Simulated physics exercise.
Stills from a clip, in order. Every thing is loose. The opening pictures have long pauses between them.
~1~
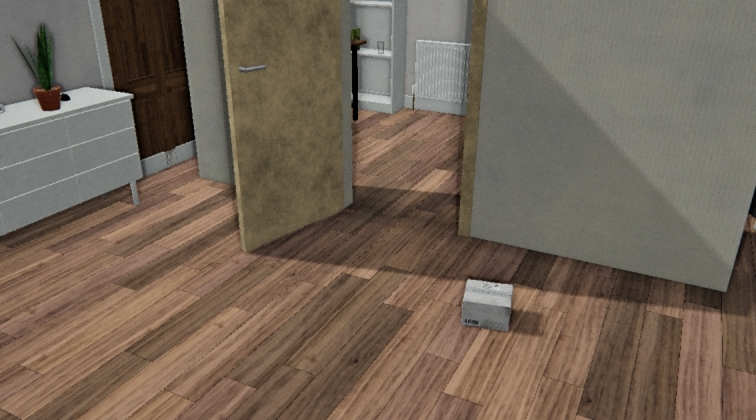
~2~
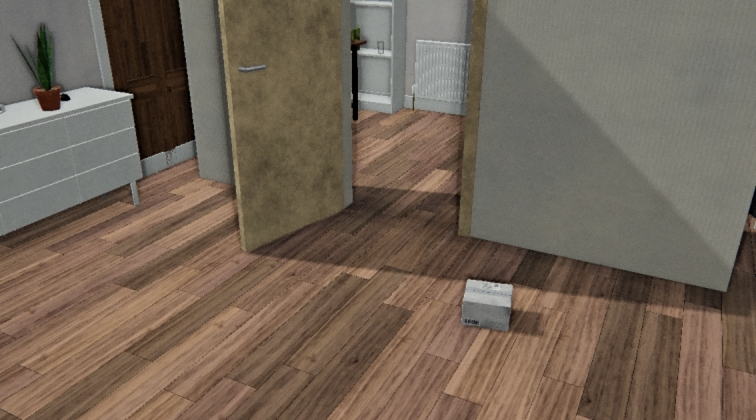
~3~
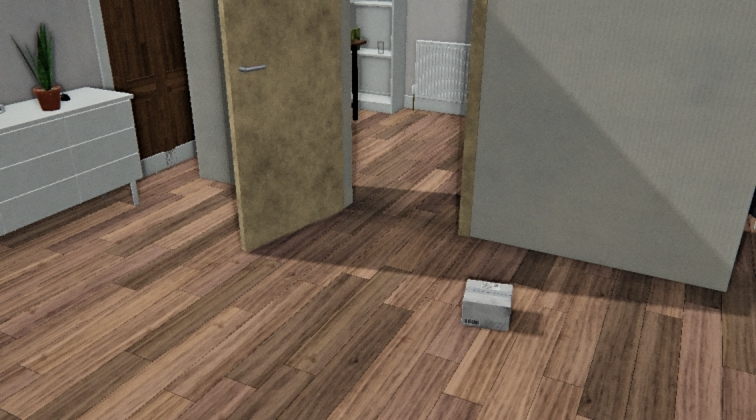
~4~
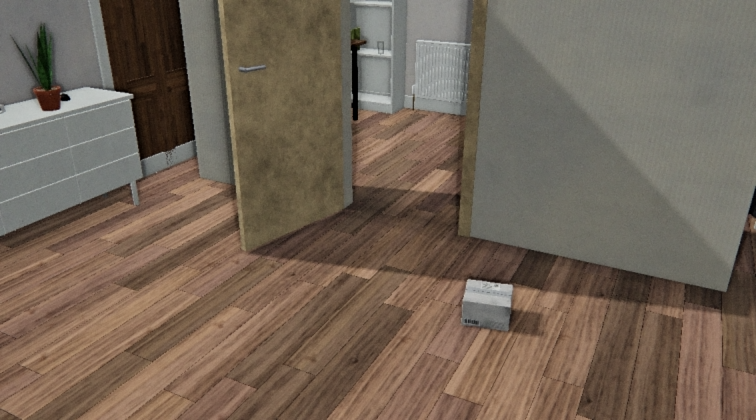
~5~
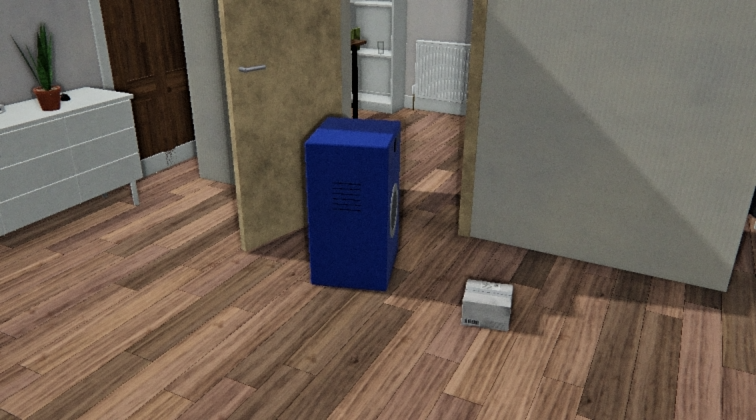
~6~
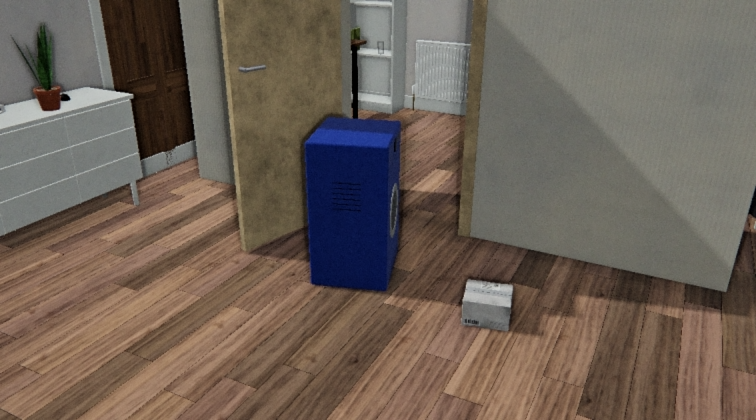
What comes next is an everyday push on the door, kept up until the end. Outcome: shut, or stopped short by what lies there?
Stopped short.
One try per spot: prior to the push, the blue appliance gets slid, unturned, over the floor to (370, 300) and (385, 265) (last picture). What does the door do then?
Try one: The door swings to; try two: It gets held up.
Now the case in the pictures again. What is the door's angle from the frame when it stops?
Roughly 70 degrees open.
Then, 0.50 s after the last picture, door at 88°.
Then, 0.70 s after the last picture, door at 74°.
At rest, door at 70°; both in place. Seen from the same camera at the end, blue appliance near (358, 202).
